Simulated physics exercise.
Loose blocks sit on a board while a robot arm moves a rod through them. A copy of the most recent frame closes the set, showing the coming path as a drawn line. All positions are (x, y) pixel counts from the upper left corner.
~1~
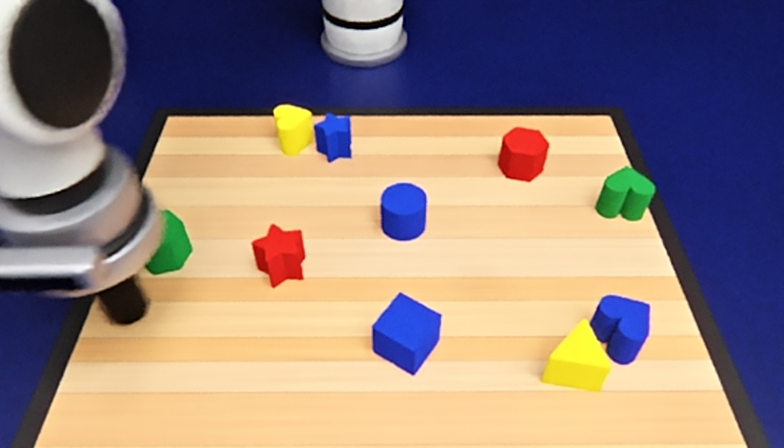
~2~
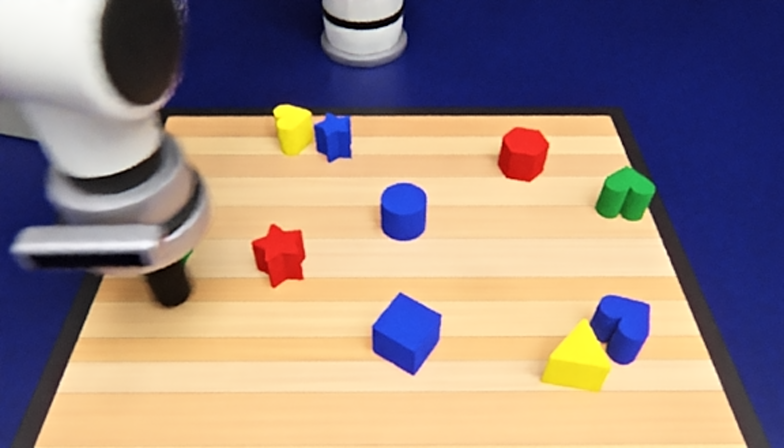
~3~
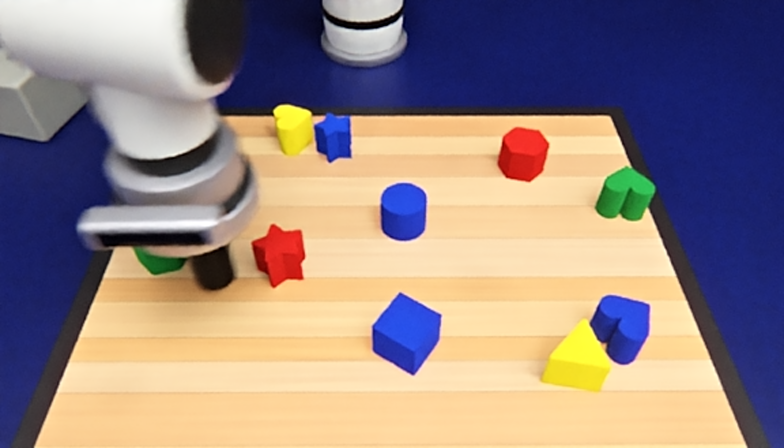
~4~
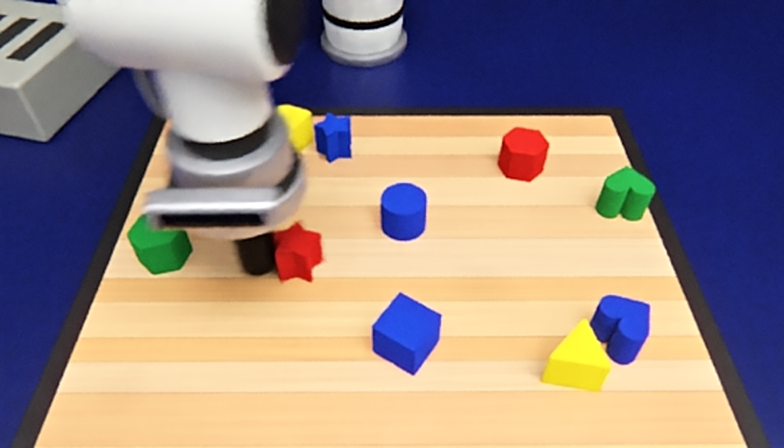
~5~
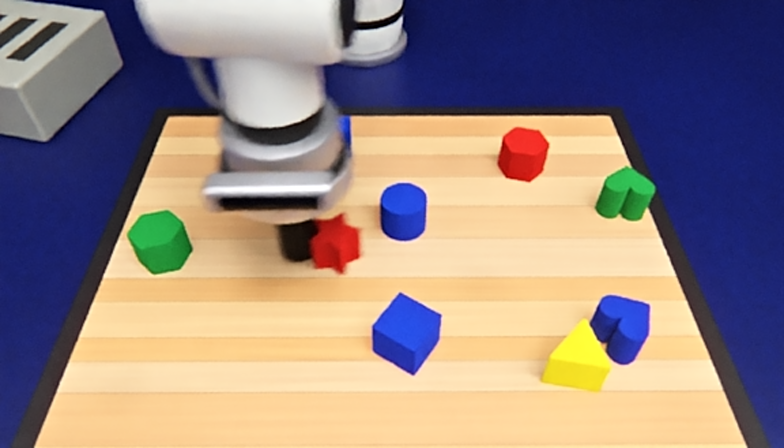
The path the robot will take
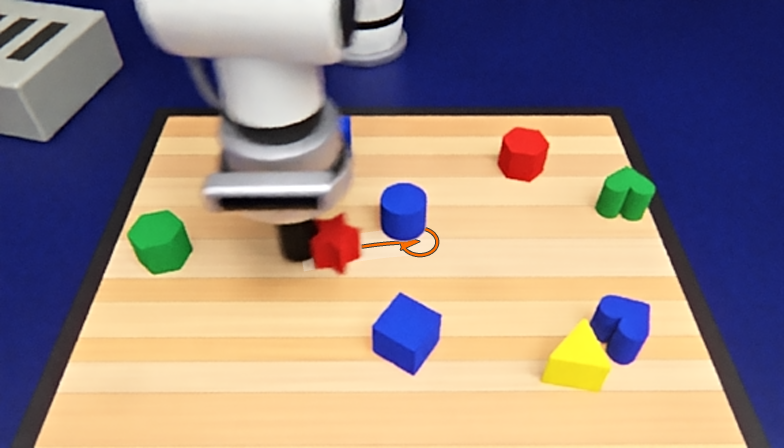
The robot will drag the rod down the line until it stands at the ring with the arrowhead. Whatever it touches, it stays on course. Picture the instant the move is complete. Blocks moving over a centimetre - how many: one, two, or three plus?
The number of blocks that move over 1 cm is two.
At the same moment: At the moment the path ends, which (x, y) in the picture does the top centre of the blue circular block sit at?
The answer is (447, 182).
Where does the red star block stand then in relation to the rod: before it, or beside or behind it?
It is still ahead of the rod.
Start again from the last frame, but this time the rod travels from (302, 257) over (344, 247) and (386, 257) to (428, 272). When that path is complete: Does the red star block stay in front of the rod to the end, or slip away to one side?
Pushed along.
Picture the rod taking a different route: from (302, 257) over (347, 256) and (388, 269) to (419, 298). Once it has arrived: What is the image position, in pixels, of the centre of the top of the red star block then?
The middle of the upper face of the red star block will lie at about (435, 238) in the picture.
Path on the board, from (302, 257) via (361, 247), ending at (419, 241).
What follows on the original path. One third of the way, rod at (342, 241); red star block at (377, 223).
Two thirds of the way, rod at (382, 235); red star block at (418, 217); blue circular block at (437, 186).
At the end, rod at (420, 232); red star block at (457, 216); blue circular block at (447, 182).
